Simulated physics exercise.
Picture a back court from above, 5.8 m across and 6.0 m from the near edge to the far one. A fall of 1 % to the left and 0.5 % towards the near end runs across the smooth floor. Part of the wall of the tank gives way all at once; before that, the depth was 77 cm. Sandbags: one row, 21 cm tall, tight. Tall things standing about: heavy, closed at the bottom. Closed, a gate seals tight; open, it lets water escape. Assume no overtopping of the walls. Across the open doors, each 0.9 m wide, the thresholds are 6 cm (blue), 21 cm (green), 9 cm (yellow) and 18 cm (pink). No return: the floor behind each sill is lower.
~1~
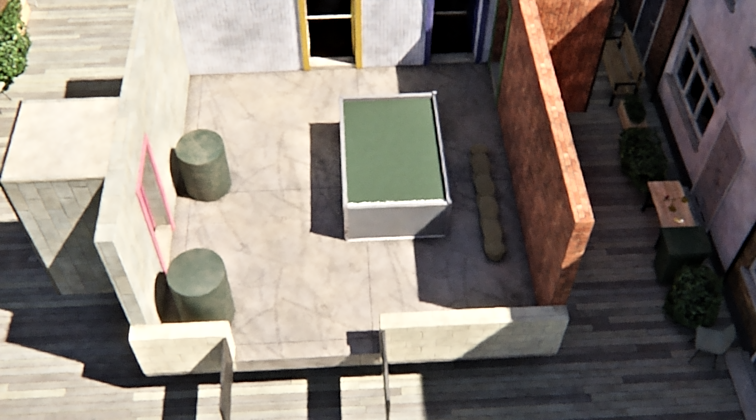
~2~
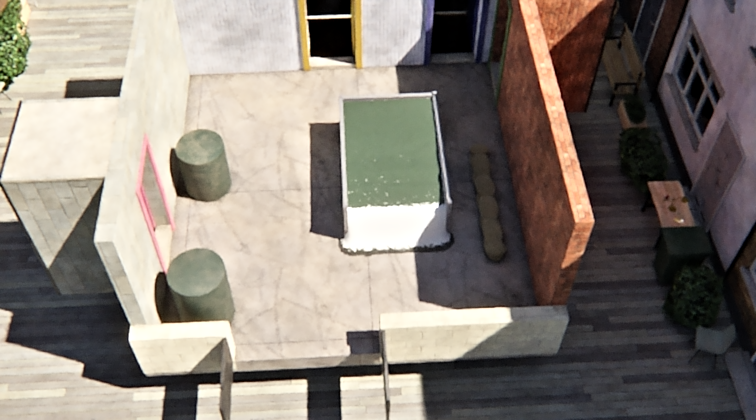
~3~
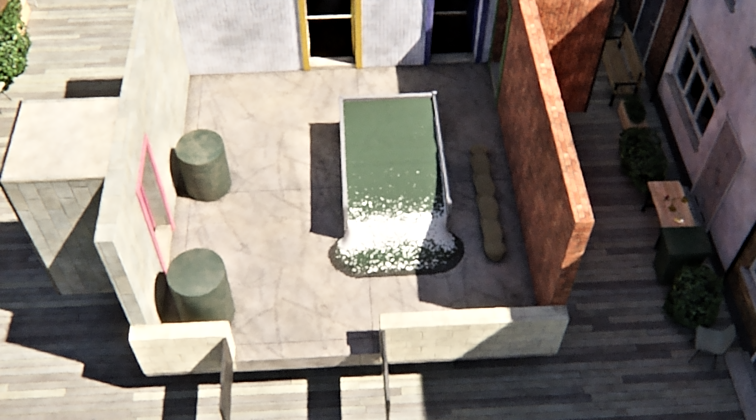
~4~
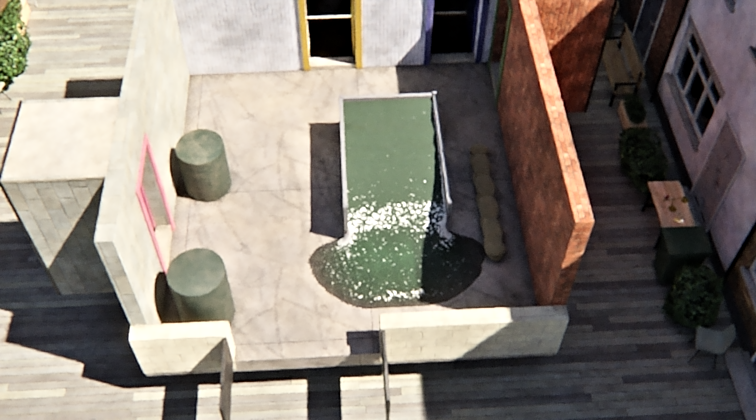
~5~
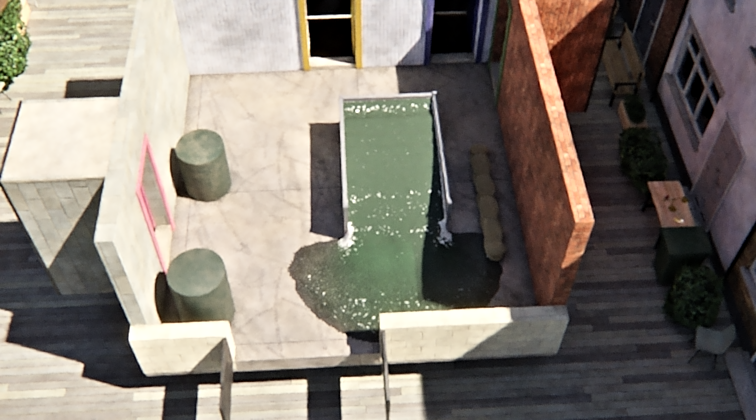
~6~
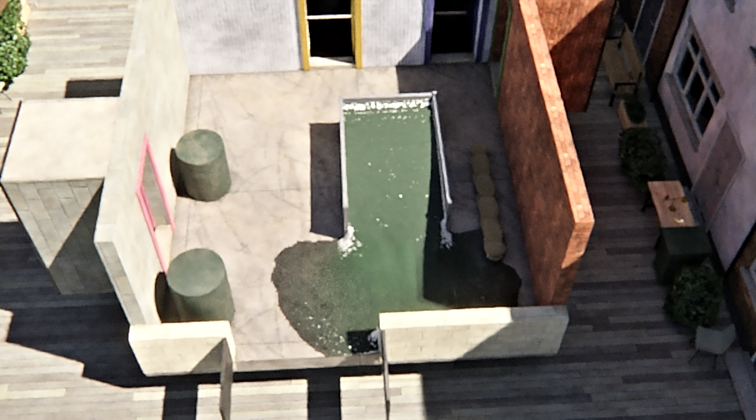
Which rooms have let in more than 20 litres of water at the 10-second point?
In the end the blue door lets in more than the limit. The green door lets in less than the limit. The yellow door lets in less than the limit. The pink door lets in less than the limit.
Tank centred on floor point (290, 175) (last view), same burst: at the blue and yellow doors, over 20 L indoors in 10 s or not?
Then: Blue under, yellow not over.
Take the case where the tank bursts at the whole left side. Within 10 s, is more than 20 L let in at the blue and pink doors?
Lab note: Vs limit, blue door limit exceeded; pink door limit exceeded.
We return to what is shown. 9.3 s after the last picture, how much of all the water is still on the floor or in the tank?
About 46 percent of the water remains.
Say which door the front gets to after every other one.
That would be the yellow door.
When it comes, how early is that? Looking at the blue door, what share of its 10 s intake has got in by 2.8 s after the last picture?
Around 0 percent.
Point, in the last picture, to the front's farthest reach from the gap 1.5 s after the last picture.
Location: Approx. (160, 351) in the last view.
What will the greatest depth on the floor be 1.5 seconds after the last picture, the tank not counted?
It gets to some 50 cm.
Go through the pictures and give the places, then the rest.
In the first frame, still water, 77 cm deep, in the tank at (392, 151).
In the second frame, the front is at (342, 242), 0.9 m from the gap at (397, 226); 0.3 m2 of floor is under water; 77 cm left at the back of the tank.
In the third frame, water pours out at (397, 227) and has run 1.1 m, to (335, 257); typically 12 cm deep outside, 77 cm at the tank's back.
In the fourth frame, water pours out at (397, 228) and has run 1.5 m, to (329, 285); typically 10 cm deep outside, 77 cm at the tank's back.
In the fifth frame, water pours out at (397, 228) and has run 2.0 m, to a hidden place; typically 8 cm deep outside, 72 cm at the tank's back.
In the sixth frame, the front is at a hidden place, 2.4 m from the gap at (397, 228); 6.2 m2 of floor is under water; 65 cm left at the back of the tank.
Then, 0.7 s after the last picture water covers 25 % of the floor and is deepest (48 cm) near (409, 337); blue door not reached, green door not reached, yellow door not reached, pink door not reached.
Then, 1.5 s after the last picture water covers 30 % of the floor and is deepest (50 cm) near (537, 330); blue door not reached, green door not reached, yellow door not reached, pink door not reached.
Then, 2.8 s after the last picture water covers 40 % of the floor and is deepest (30 cm) near (524, 263); blue door 7 cm at the sill, 1 L in, green door 6 cm at the sill, 0 L in, yellow door not reached, pink door not reached.
Then, 5.3 s after the last picture water covers 65 % of the floor and is deepest (16 cm) near (160, 351); blue door 14 cm at the sill, 125 L in, green door 3 cm at the sill, 0 L in, yellow door 3 cm at the sill, 0 L in, pink door 5 cm at the sill, 0 L in.
Then, 9.3 s after the last picture water covers 95 % of the floor and is deepest (8 cm) near (160, 351); blue door 5 cm at the sill, 166 L in, green door 4 cm at the sill, 0 L in, yellow door 3 cm at the sill, 0 L in, pink door 6 cm at the sill, 0 L in.
